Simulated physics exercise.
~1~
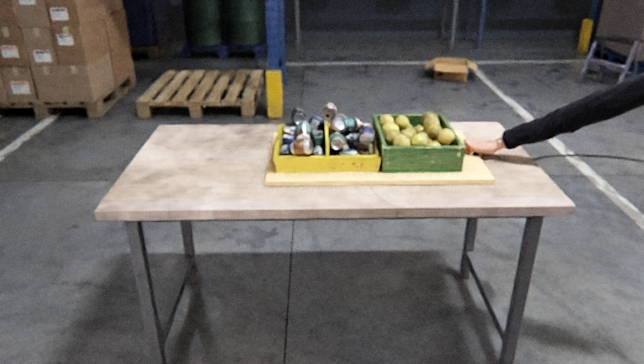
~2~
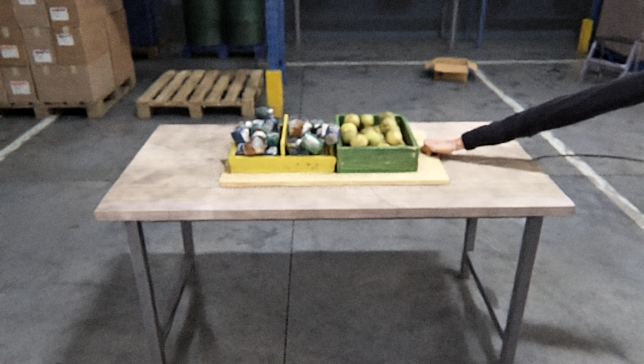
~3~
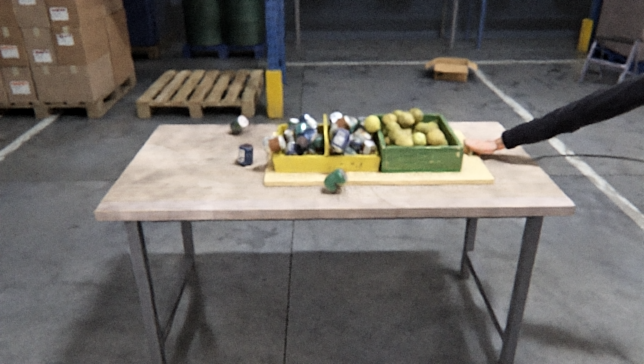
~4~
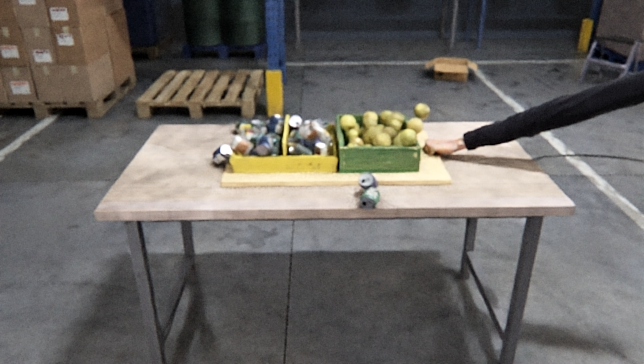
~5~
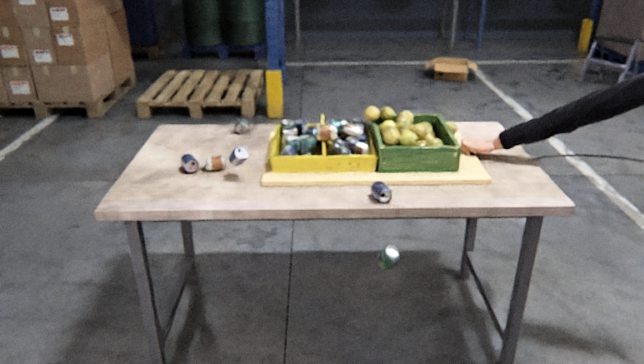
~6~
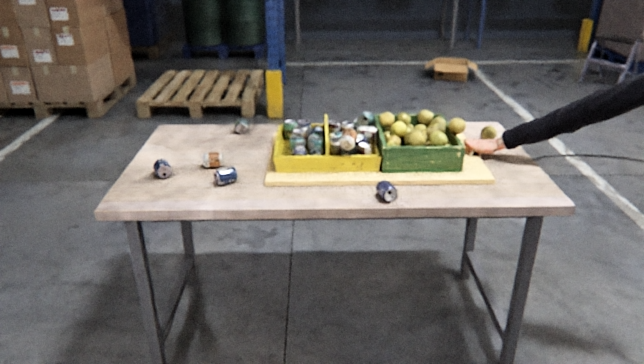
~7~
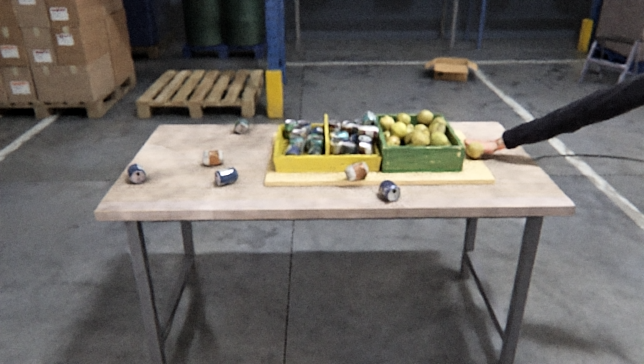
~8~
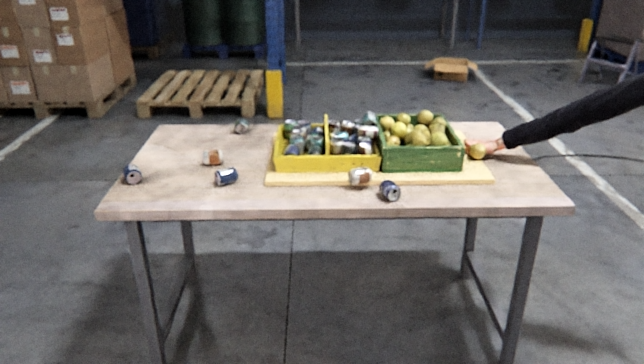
A pale board carrying a yellow container of small cans and, to its right, a green container of yellow apples sits on a table in a warehouse, seen from the front and slightly above. A dark-sleeved arm reaching in from the right pulls and pushes the board left, right, left and right again. Cans spill onto the tabletop, and one drops off the front edge. The board stops near its starting place while another can tumbles out in front. Finally, several cans lie scattered left and front, an apple rests by the hand, and both containers remain mostly full.
